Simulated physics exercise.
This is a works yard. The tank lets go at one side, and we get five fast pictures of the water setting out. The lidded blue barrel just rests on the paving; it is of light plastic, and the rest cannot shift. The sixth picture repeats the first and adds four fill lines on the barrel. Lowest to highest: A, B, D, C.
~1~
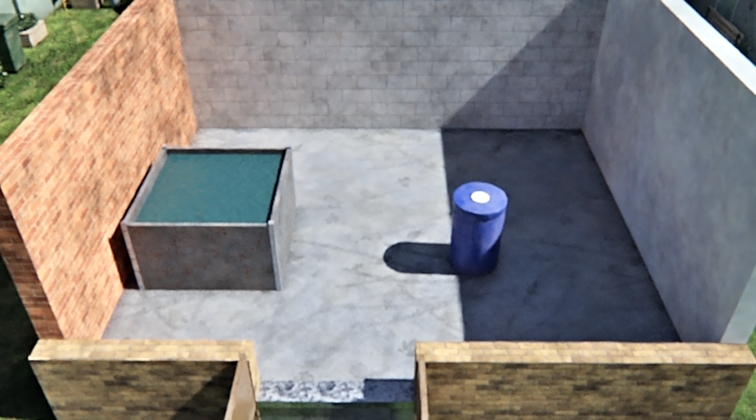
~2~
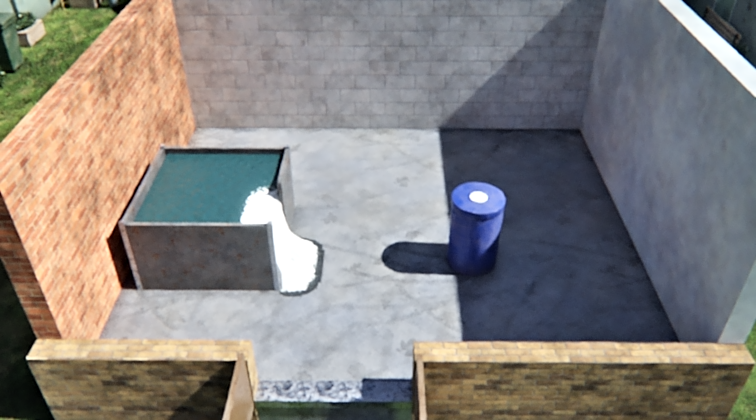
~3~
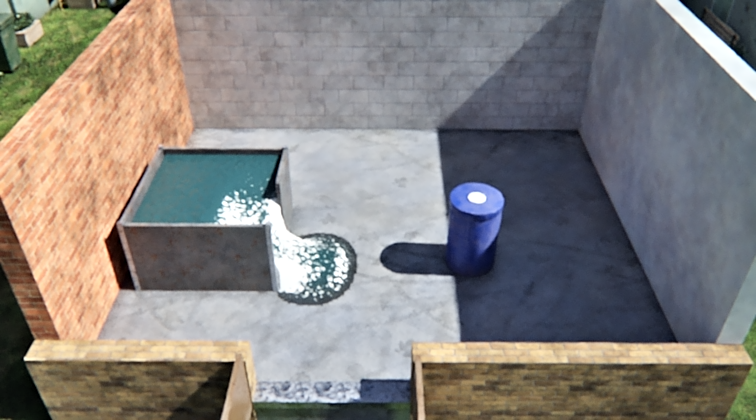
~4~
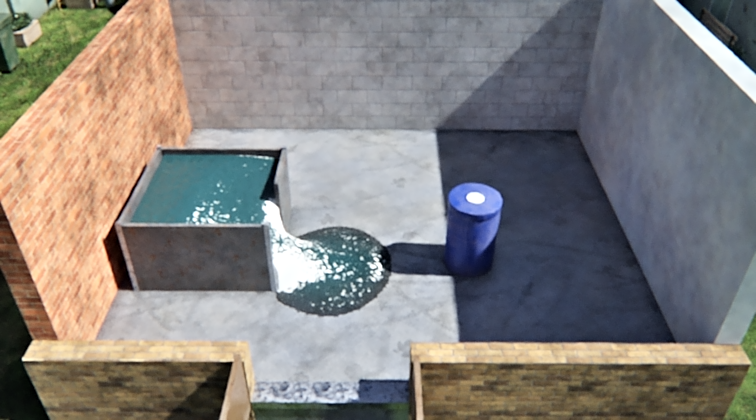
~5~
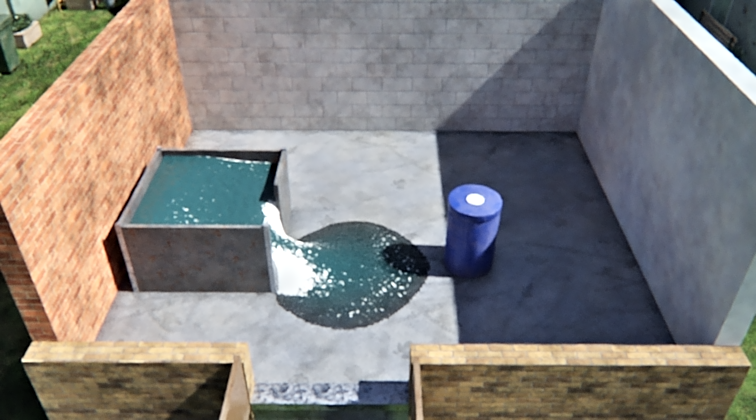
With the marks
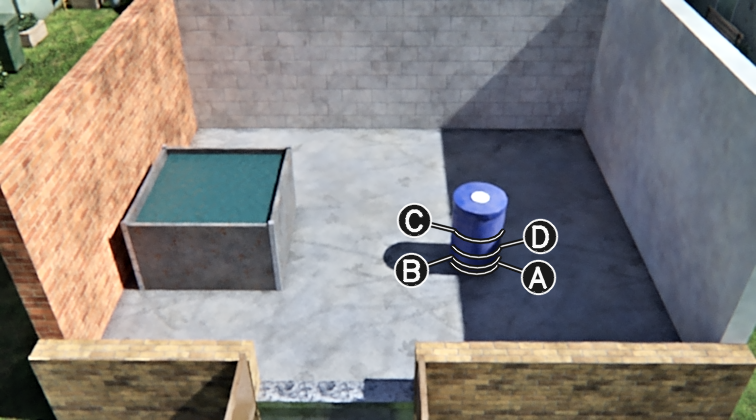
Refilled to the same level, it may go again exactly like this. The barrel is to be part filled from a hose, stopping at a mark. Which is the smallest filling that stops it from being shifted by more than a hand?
Mark C.
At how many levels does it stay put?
One of them.
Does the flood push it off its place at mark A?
Yes.
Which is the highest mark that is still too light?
The answer is D.
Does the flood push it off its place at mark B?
Yes, that goes wrong.
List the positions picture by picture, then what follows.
Lid of the blue barrel at (480, 197); tank full, its middle at (214, 189); open gate at (335, 345).
Water covers 1 % of the ground and is seen nearest the barrel at (313, 252).
Water covers 3 % of the ground and is seen nearest the barrel at (344, 253).
Water covers 5 % of the ground and is seen nearest the barrel at (381, 254).
Lid of the blue barrel at (475, 200); water covers 8 % of the ground and is seen nearest the barrel at (418, 257).
On the marked copy, A at (476, 274); B at (477, 267); C at (480, 241); D at (478, 257); from the bottom up A, B, D, C.
If A is chosen, it is pushed about 3 times its own width away.
If B is chosen, it is pushed about 3 times its own width away.
If C is chosen, it does not move.
If D is chosen, it is pushed about half its own width away.
